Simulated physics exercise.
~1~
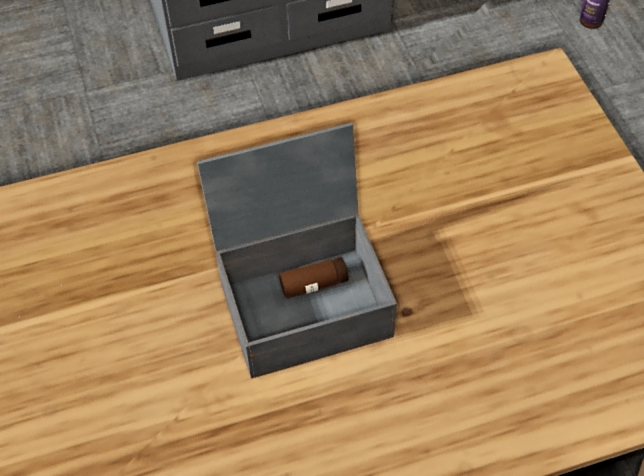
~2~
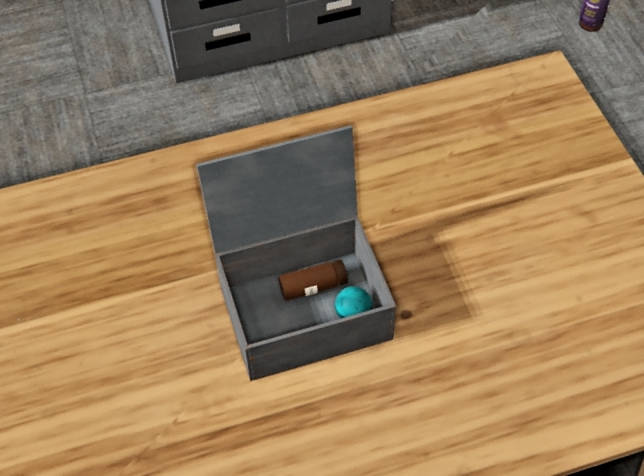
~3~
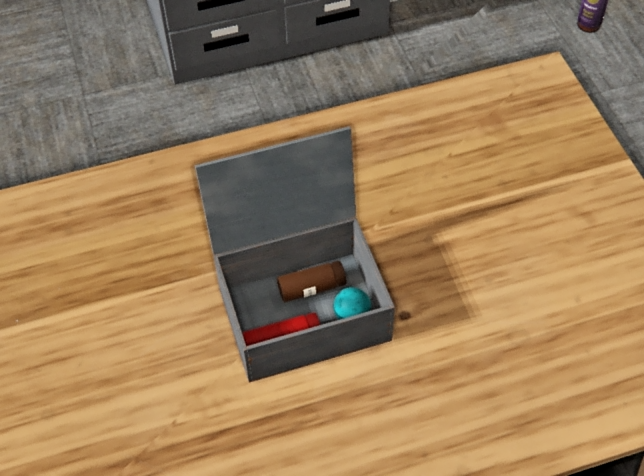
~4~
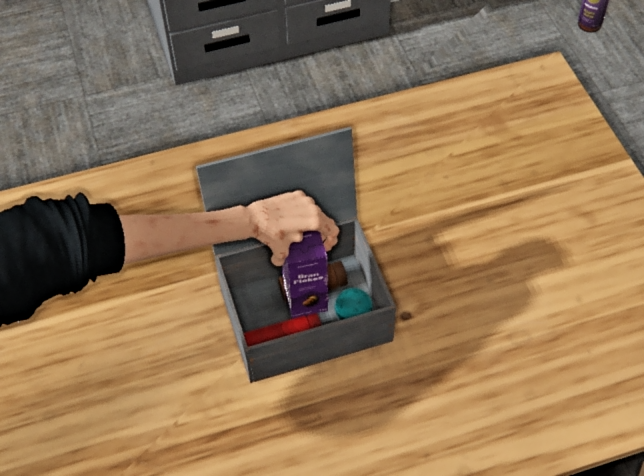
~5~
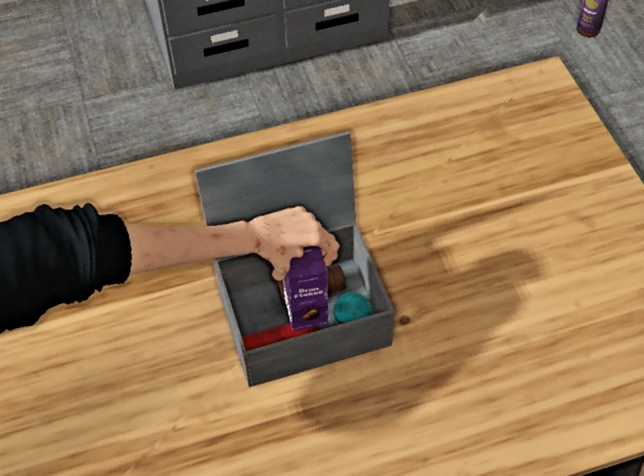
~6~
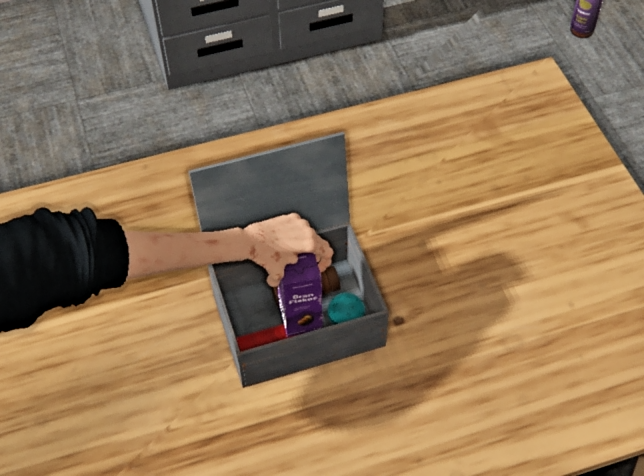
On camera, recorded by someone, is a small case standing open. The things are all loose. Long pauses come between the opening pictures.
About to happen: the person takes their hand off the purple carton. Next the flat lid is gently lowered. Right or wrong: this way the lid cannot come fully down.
Right, it cannot come fully down.
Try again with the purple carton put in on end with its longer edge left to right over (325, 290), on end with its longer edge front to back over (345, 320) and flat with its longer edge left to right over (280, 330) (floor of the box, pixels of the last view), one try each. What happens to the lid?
Okay, so first it doesn't close, then it closes properly, and last it closes properly.
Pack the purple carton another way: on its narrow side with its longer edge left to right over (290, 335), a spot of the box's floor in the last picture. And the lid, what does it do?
In that case, no gap is left.
Then, 0.40 s on from there, purple carton turned 47° from how it was put near (294, 286); red shaker shifted about its own width.
Then, 1.40 s on from there, lid 82° above the rim; purple carton turned 45° from how it was put near (294, 287); red shaker shifted about its own width.
Then, 2.40 s on from there, lid 68° above the rim; purple carton turned 47° from how it was put near (295, 288); red shaker shifted about its own width.
Then, 3.70 s on from there, lid 52° above the rim; purple carton turned 52° from how it was put near (295, 287); red shaker shifted about its own width.
In the end, lid 52° above the rim; toppled in the box, purple carton; the other 3 unmoved. At the end, from the last picture's camera, purple carton near (295, 287).
